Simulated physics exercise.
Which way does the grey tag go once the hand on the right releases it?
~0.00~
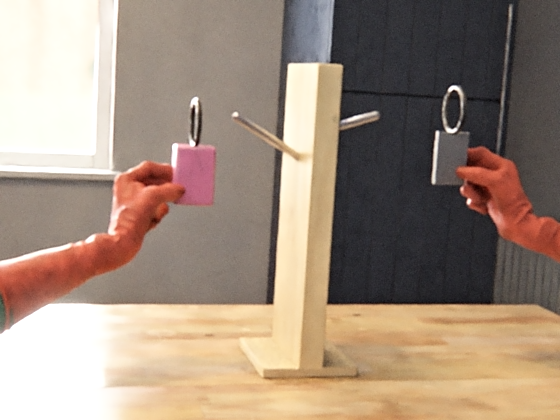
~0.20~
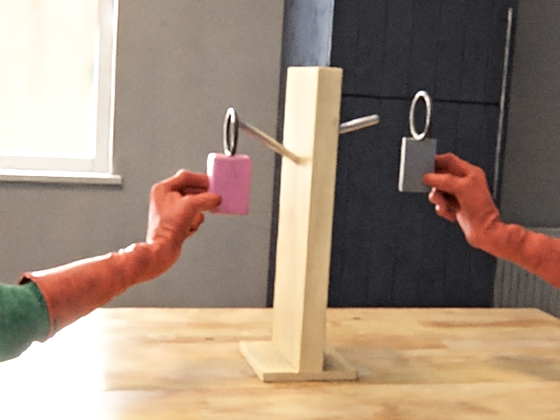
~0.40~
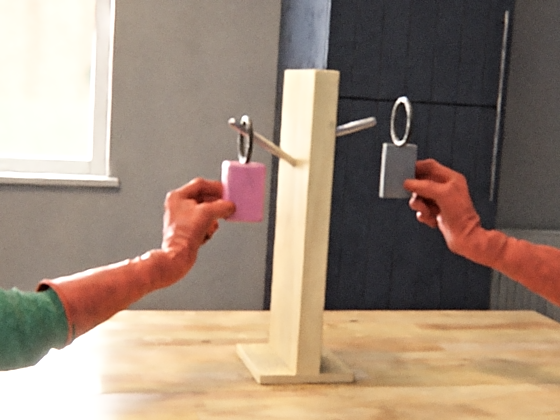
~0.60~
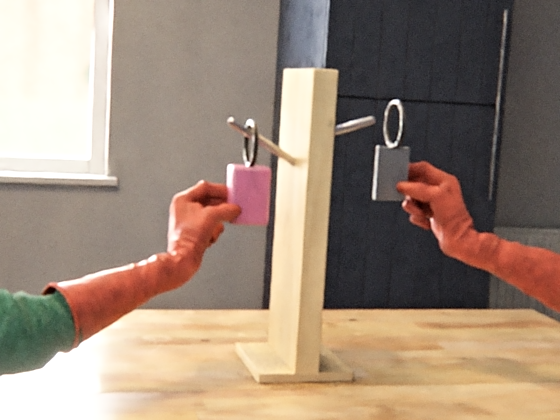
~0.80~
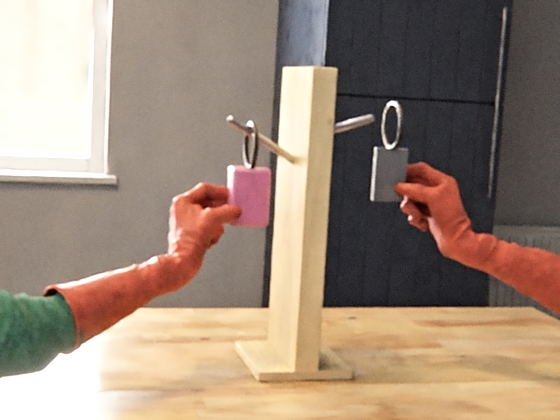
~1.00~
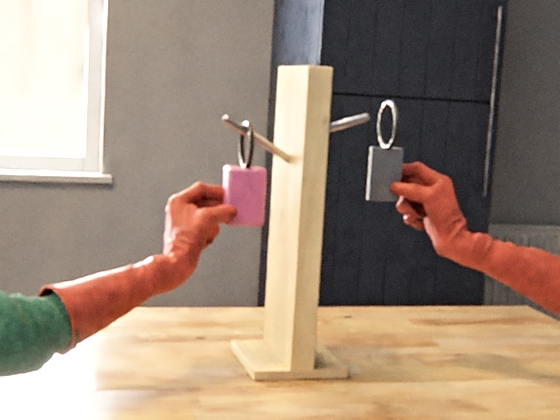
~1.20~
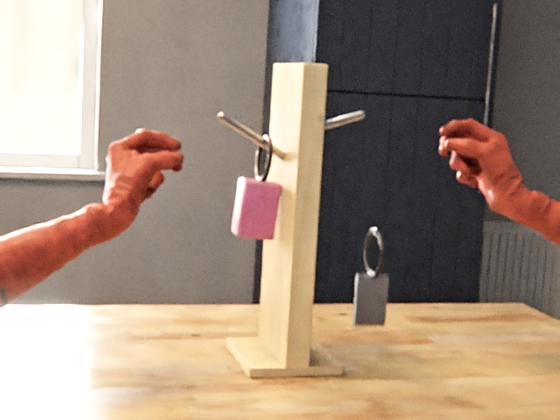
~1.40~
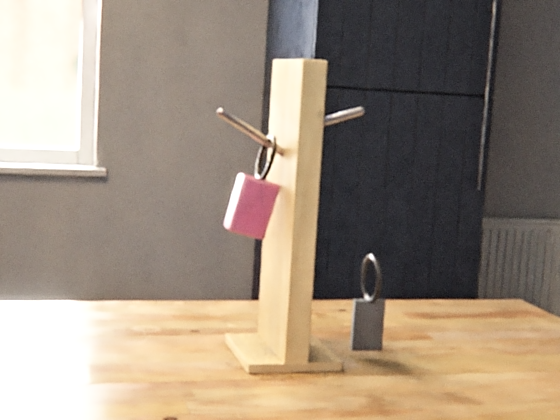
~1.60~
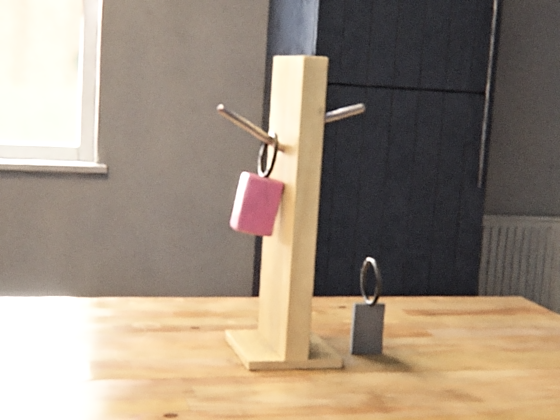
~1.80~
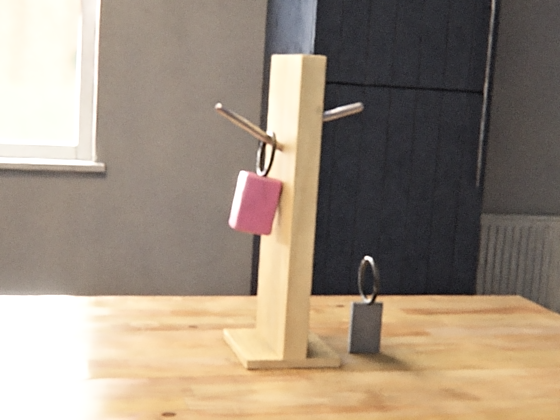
The grey tag moves down, dropping beside the stand to the table.
